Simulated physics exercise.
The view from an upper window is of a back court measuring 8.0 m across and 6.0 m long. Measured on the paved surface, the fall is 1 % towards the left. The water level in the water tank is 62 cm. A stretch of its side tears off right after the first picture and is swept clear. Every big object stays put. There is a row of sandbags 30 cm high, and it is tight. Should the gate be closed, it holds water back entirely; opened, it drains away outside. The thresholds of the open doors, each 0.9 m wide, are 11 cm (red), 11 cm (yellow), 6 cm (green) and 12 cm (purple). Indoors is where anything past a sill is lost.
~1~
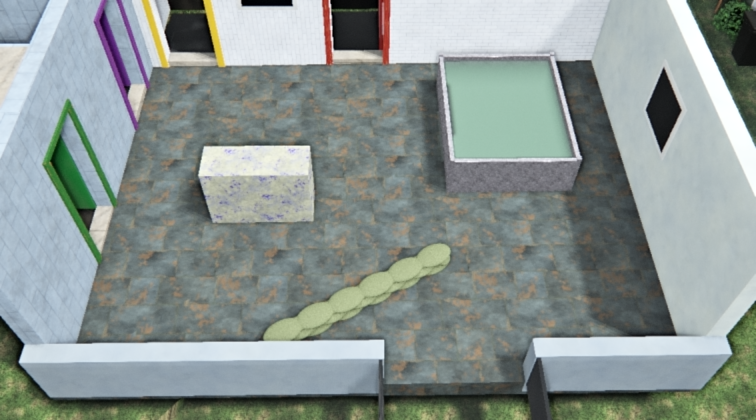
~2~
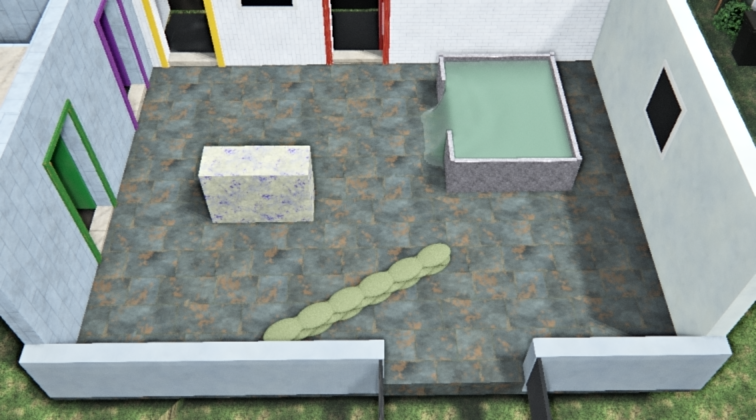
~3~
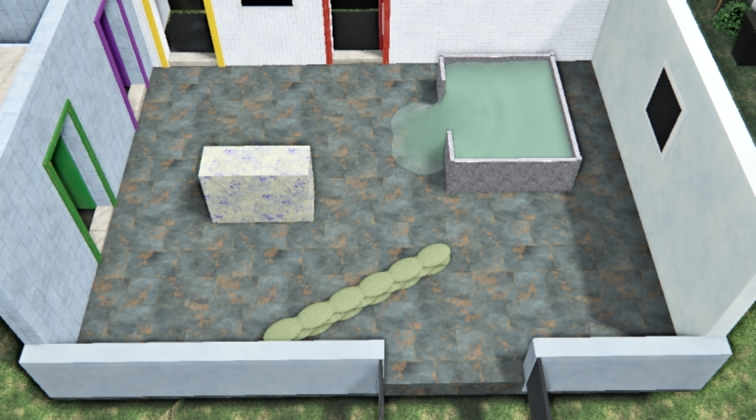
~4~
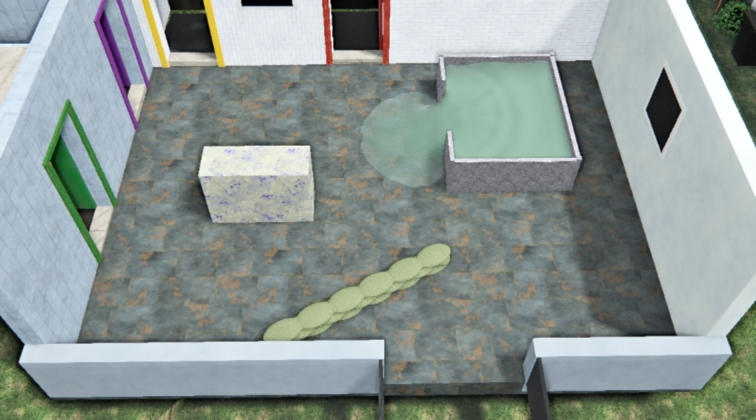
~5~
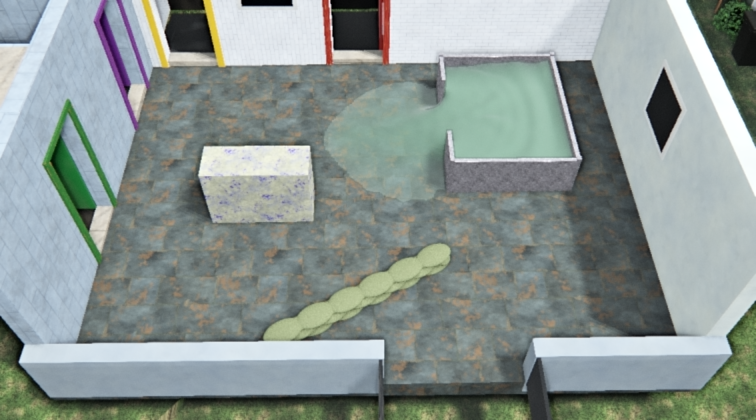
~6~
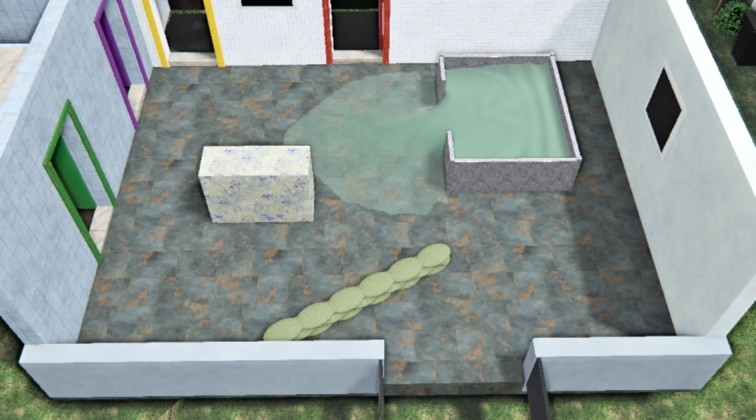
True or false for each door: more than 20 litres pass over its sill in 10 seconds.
Per door: The red door: False; the yellow door: True; the green door: True; the purple door: True.
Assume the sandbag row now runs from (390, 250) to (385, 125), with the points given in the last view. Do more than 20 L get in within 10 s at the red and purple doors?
So the red door comes out too high while the purple door comes out too high.
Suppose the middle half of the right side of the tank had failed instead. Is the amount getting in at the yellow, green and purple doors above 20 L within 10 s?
Door by door - yellow: Within bounds, green: Within bounds, purple: Within bounds.
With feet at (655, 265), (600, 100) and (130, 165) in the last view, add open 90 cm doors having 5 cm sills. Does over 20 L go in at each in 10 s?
So, in the order given, it's shy of the mark, then shy of the mark, then beyond the mark.
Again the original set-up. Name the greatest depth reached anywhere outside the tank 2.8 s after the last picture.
Depth: Approx. 26 cm.
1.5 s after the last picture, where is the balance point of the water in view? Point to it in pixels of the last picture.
Close to (401, 136) in the last picture.
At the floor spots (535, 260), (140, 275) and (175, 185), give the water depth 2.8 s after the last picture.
Roughly 0, 3, 5 cm.
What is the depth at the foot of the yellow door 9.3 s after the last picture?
Depth: Approx. 11.0 cm.
Then, 0.7 s after the last picture water covers 30 % of the floor and is deepest (37 cm) near (440, 142); red door 6 cm at the sill, 0 L in, yellow door not reached, green door not reached, purple door not reached.
Then, 1.5 s after the last picture water covers 40 % of the floor and is deepest (32 cm) near (125, 171); red door 7 cm at the sill, 1 L in, yellow door 10 cm at the sill, 0 L in, green door 7 cm at the sill, 0 L in, purple door 20 cm at the sill, 3 L in.
Then, 2.8 s after the last picture water covers 50 % of the floor and is deepest (26 cm) near (138, 123); red door 6 cm at the sill, 1 L in, yellow door 16 cm at the sill, 11 L in, green door 10 cm at the sill, 12 L in, purple door 26 cm at the sill, 67 L in.
Then, 5.3 s after the last picture water covers 55 % of the floor and is deepest (18 cm) near (150, 80); red door 4 cm at the sill, 1 L in, yellow door 14 cm at the sill, 59 L in, green door 11 cm at the sill, 37 L in, purple door 15 cm at the sill, 123 L in.
Then, 9.3 s after the last picture water covers 65 % of the floor and is deepest (13 cm) near (147, 94); red door 6 cm at the sill, 1 L in, yellow door 11 cm at the sill, 66 L in, green door 11 cm at the sill, 67 L in, purple door 12 cm at the sill, 128 L in.
